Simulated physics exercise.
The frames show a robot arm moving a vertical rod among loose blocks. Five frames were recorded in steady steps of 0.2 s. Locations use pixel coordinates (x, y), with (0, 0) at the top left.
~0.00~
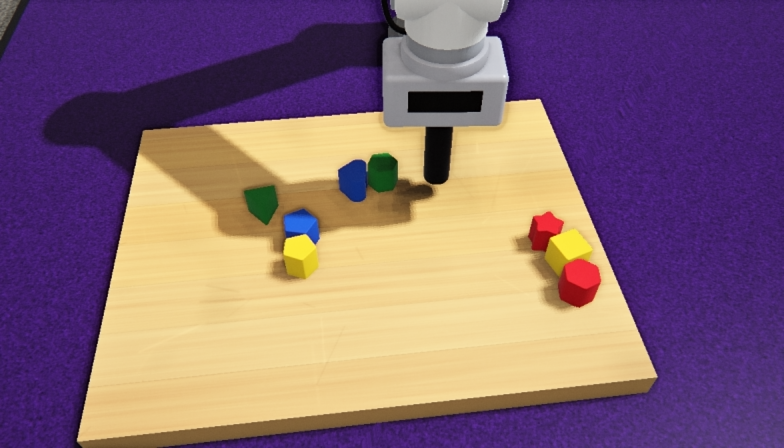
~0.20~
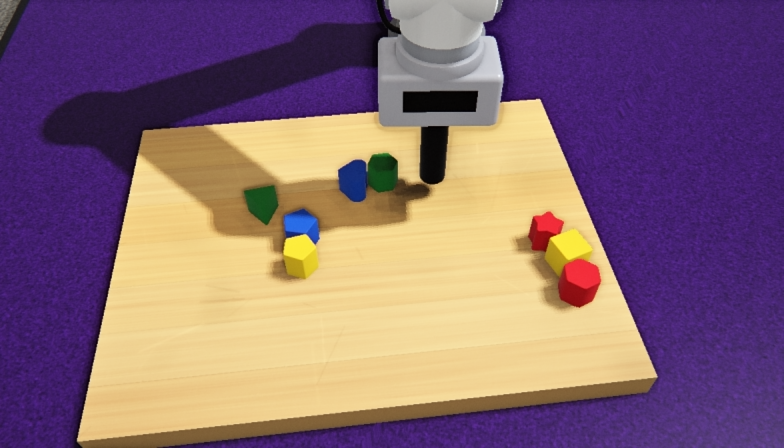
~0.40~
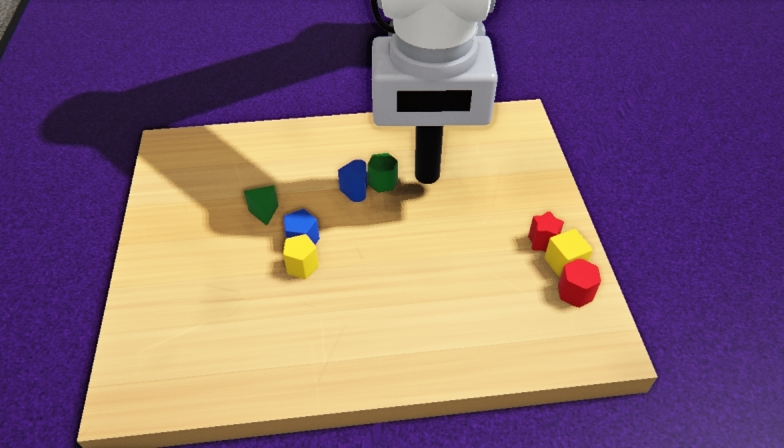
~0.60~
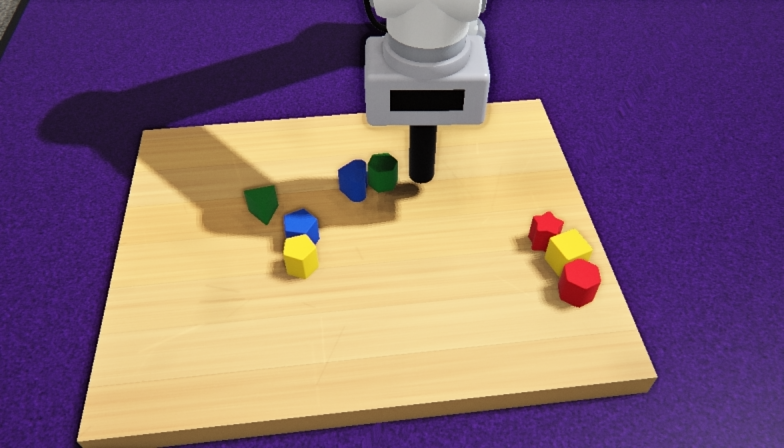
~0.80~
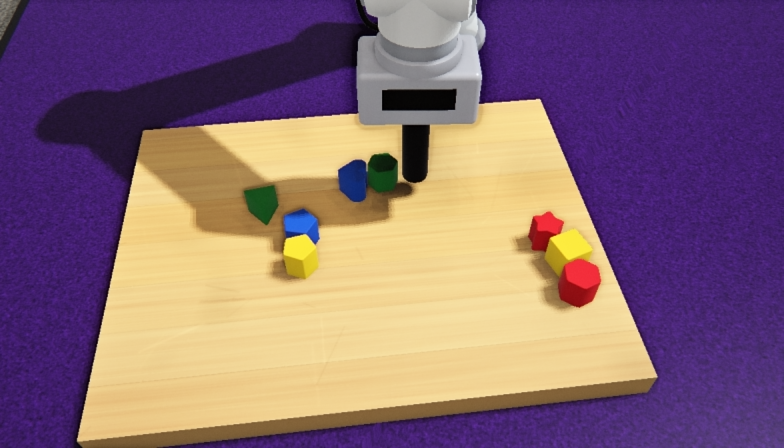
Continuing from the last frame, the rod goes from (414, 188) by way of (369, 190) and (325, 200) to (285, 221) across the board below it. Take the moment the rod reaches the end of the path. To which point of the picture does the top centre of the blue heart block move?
I think it will end close to (298, 169).
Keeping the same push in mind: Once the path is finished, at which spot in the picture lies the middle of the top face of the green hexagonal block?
In the picture, it is at (350, 153).
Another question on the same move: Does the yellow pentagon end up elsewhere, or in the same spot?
By the last moment of the path, the yellow pentagon has stayed put.
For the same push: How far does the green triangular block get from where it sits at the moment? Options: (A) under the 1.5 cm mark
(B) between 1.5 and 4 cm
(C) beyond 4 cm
A
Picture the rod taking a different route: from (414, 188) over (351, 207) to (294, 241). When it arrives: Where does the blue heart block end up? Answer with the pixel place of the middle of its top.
Most likely (335, 169).
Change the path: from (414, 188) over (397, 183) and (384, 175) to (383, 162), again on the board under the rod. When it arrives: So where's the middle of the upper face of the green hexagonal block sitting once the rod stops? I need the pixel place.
It will likely be found at (356, 151).
The first path, step by step. One third of the way, rod at (368, 177); blue heart block at (338, 168), turned 60° anticlockwise; green hexagonal block at (355, 154), turned 40° clockwise.
Two thirds of the way, rod at (323, 188); blue heart block at (302, 167); green hexagonal block at (350, 153), turned 65° clockwise.
At the end, rod at (282, 209); green triangular block not moved; yellow pentagon not moved; blue heart block at (298, 169), turned 30° clockwise; green hexagonal block at (350, 153), turned 65° clockwise.
